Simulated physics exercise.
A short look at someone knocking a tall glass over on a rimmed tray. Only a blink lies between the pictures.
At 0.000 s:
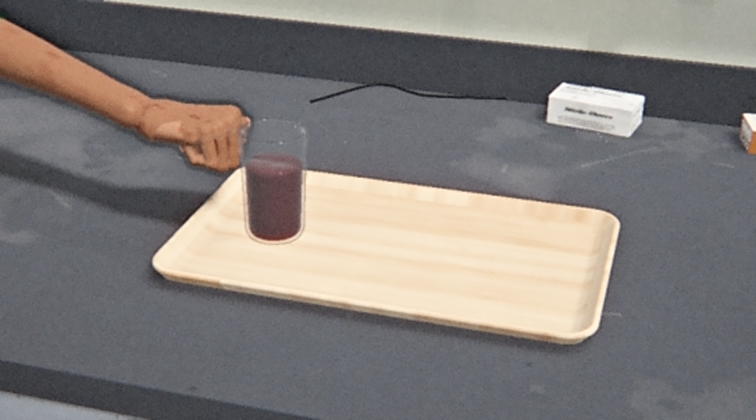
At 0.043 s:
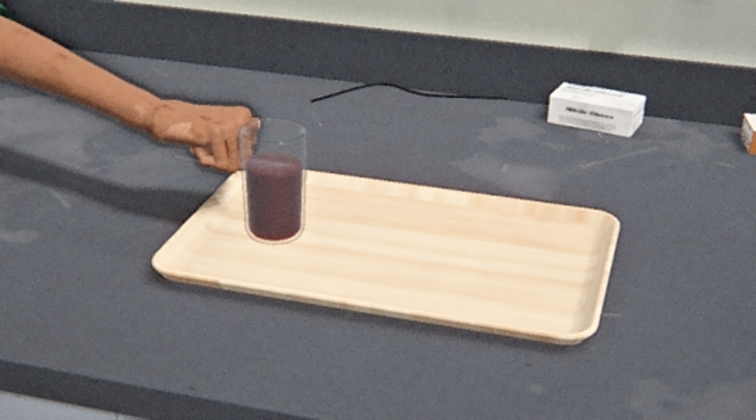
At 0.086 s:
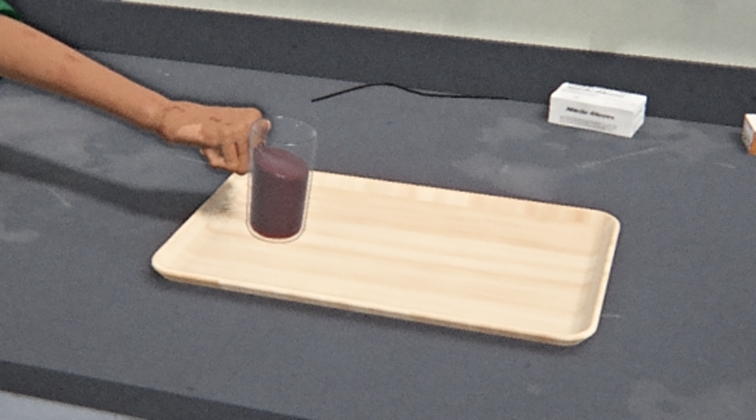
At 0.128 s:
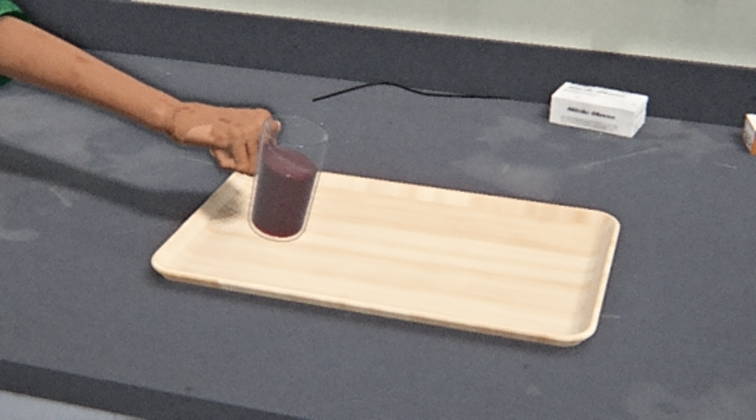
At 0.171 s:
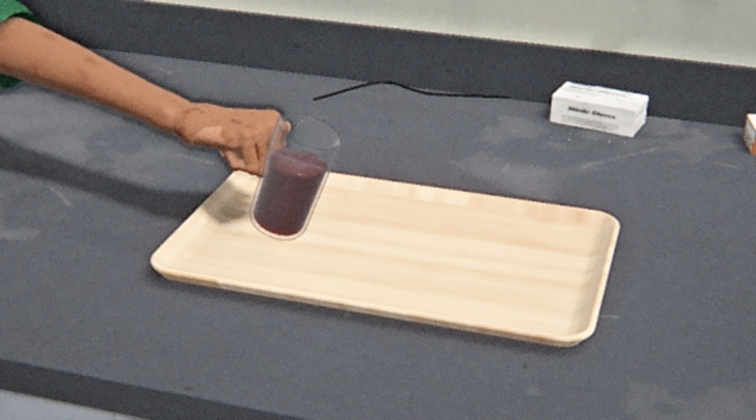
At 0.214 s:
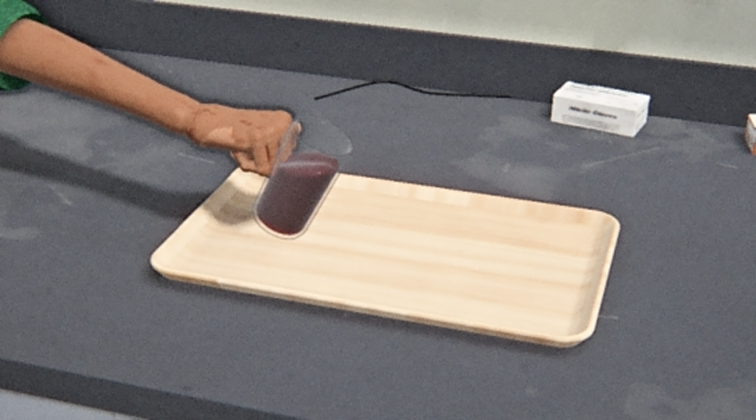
At the start, a tall clear glass of dark red liquid stands upright at the left end of a pale rimmed wooden tray, with a hand beside it. The hand pushes to the right against the upper part of the glass, and the glass leans steadily further rightward until it is clearly slanted.
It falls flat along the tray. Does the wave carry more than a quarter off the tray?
In the end a quarter and more lands beyond the tray.
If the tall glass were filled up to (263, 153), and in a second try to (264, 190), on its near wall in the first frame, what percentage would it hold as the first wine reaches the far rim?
The first gives 50 %, the second 50 %.
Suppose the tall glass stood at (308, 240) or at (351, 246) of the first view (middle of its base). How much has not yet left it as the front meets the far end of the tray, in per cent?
About 60 and 80 per cent.
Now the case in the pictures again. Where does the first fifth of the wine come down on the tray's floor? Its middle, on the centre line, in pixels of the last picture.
Roughly at (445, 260).
A moment on, the tall glass is falling and 100 per cent is in the glass, 0 on the tray and 0 above or beyond its rim.
Next, the tall glass lies on its side and 81 per cent is in the glass, 8 on the tray and 11 above or beyond its rim.
Then the tall glass lies on its side and 44 per cent is in the glass, 51 on the tray and 5 above or beyond its rim.
Later the tall glass lies on its side and 23 per cent is in the glass, 43 on the tray and 34 above or beyond its rim.
At rest 65 per cent is held by tray and glass, 35 is off the tray.
